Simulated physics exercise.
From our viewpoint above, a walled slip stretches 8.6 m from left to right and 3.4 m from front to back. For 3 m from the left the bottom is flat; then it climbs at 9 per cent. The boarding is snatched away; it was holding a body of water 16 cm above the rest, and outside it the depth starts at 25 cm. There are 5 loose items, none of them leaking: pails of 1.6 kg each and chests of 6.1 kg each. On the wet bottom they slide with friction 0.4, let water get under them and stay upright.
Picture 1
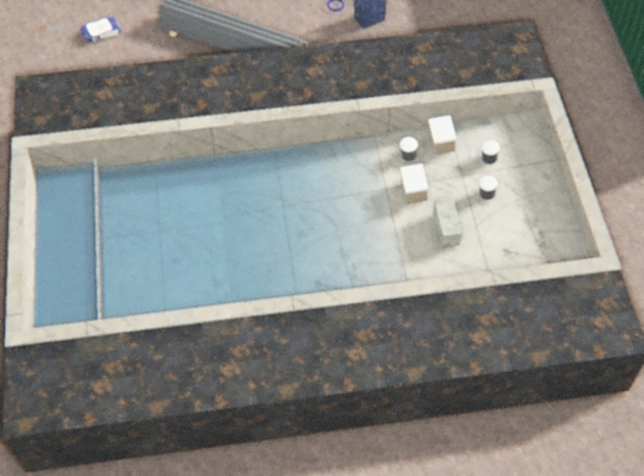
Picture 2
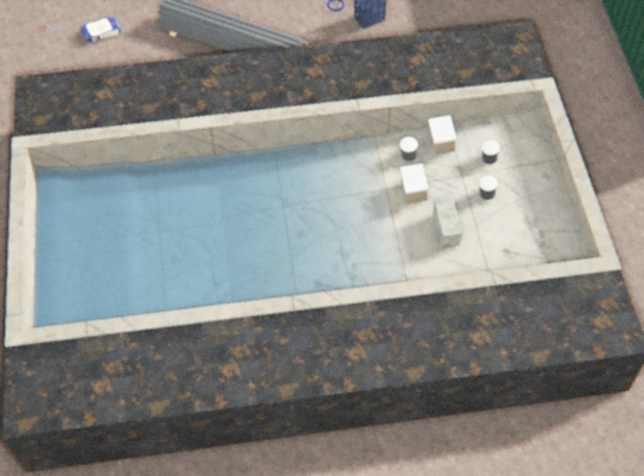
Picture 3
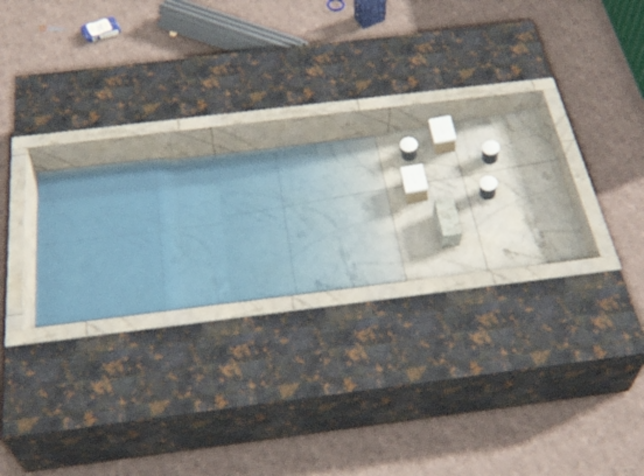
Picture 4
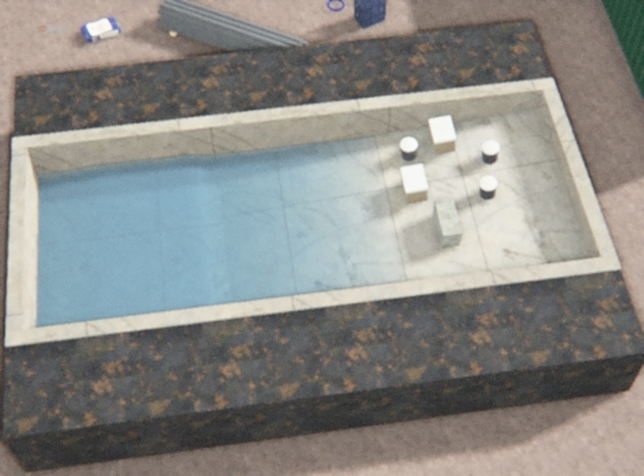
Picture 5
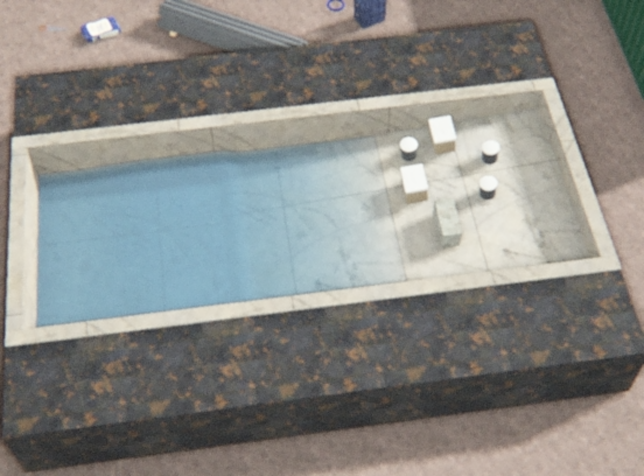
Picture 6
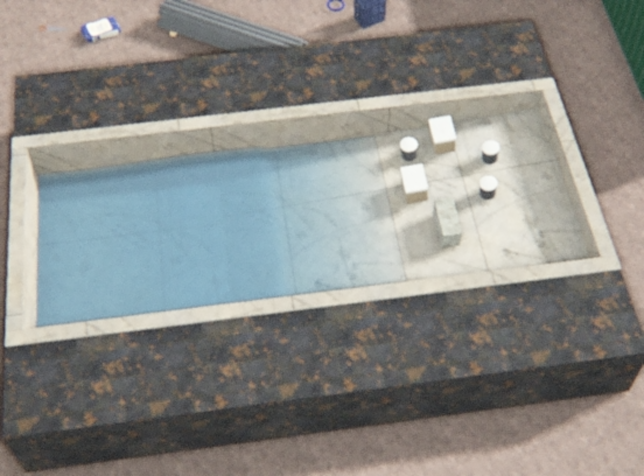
A long stone-edged basin held blue water at its left, and after the upright board near that end vanished, a low swell moved rightward through the water while the pails and chests stayed put.
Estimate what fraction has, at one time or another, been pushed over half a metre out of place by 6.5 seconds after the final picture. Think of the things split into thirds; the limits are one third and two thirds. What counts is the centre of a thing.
The mid range, a third to two thirds.
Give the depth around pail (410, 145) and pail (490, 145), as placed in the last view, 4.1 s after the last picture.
About 5 and 1 cm.
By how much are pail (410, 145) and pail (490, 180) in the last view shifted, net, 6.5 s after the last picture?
The first is 200 cm from its start, the second 0 cm.
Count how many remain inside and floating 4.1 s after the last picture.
Just then, the number is 1.
Then, 0.6 s after the last picture 0 of 5 are over 50 cm from their spots; 0 afloat.
Then, 2.1 s after the last picture 0 of 5 are over 50 cm from their spots; 1 afloat.
Then, 4.1 s after the last picture 0 of 5 are over 50 cm from their spots; 1 afloat.
Then, 6.5 s after the last picture 1 of 5 are over 50 cm from their spots, and 2 have been at some point; 1 afloat.
